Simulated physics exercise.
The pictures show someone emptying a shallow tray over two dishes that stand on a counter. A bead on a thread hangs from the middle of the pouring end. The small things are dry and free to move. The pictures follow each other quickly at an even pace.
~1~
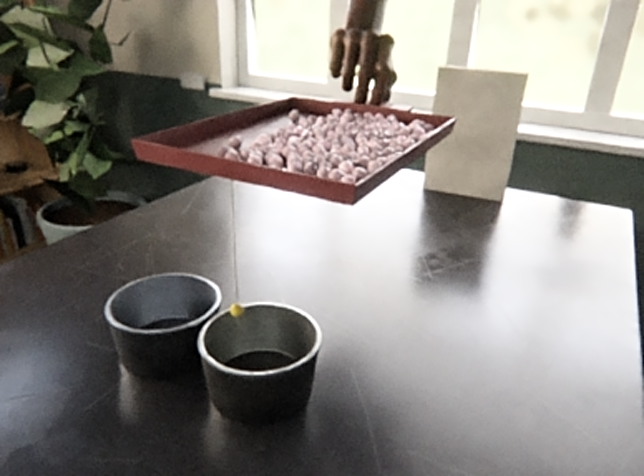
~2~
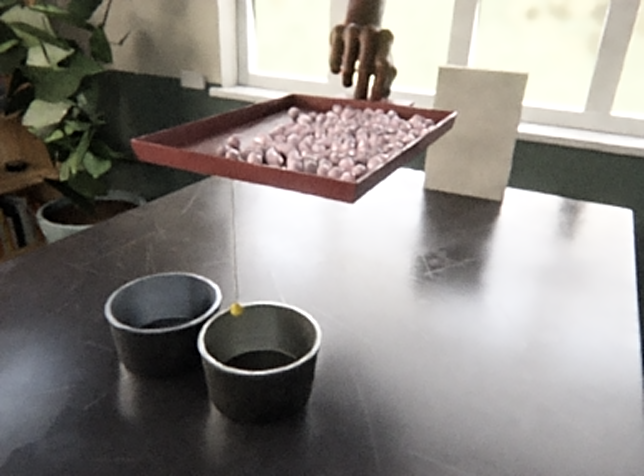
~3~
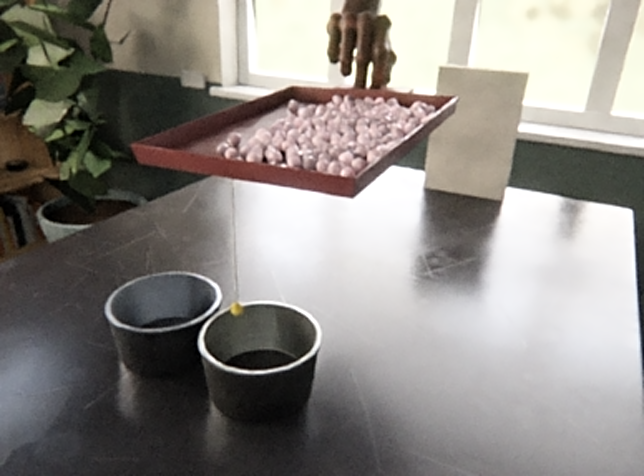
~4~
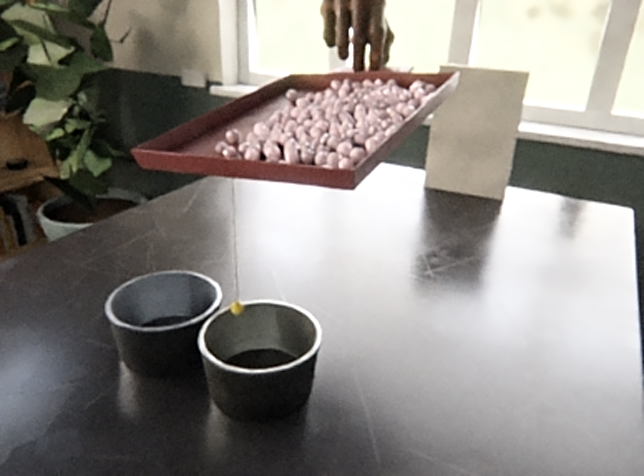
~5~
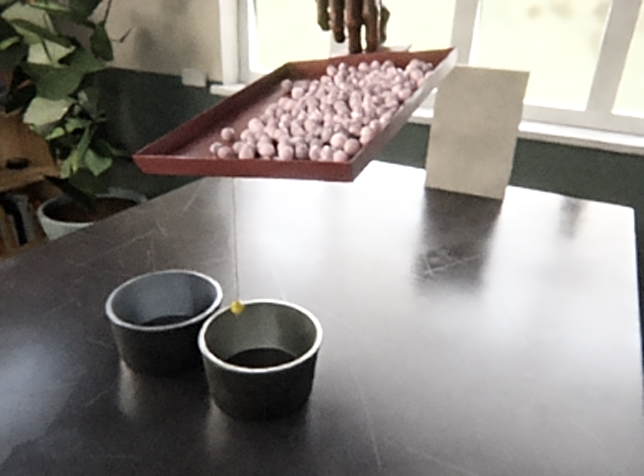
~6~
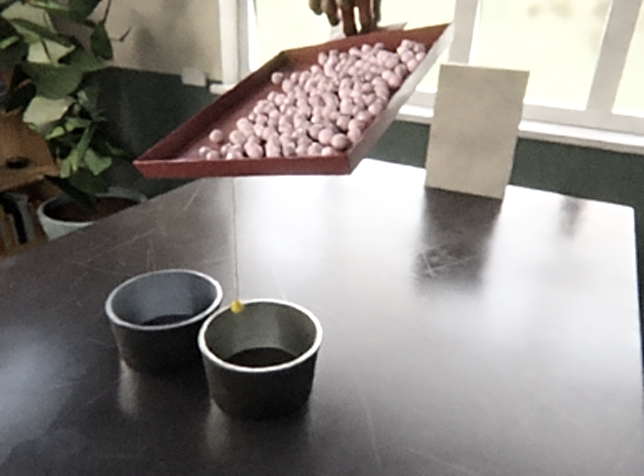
On a dark counter by a window, a hand raised the far end of a shallow red tray above two dishes, and the small pink balls on it shifted toward the lower left.
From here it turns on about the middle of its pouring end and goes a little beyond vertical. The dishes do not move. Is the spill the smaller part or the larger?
The two hold more than half of the load.
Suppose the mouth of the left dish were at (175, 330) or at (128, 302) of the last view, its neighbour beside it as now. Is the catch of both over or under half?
One: Below a half. Two: Above a half.
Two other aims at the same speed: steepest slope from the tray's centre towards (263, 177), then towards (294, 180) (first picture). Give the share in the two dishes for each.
First some 10, then 10 per cent.
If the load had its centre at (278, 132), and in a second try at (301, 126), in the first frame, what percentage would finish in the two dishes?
In turn 90 and 90 in a hundred.
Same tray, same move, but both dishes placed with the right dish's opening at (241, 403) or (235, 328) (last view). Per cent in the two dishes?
First some 10, then 90 per cent.
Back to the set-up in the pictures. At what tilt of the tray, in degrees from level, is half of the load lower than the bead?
Near 85 degrees.
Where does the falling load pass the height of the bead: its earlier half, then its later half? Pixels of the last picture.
First near (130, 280), later near (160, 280).
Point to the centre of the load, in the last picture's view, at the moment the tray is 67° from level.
Near (172, 166).
Soon after the last picture, tray tipped steeply; about two thirds on the tray; a small part in the left dish; a small part outside both; a small part in the air.
A little later, tray tipped past a quarter turn; a stray few on the tray; most in the left dish; about a quarter outside both; a stray few in the air.
Later still, tray tipped past a quarter turn; most in the left dish; about a quarter outside both.
By the end, tray tipped past a quarter turn; none in the right dish; most in the left dish; about a quarter outside both.
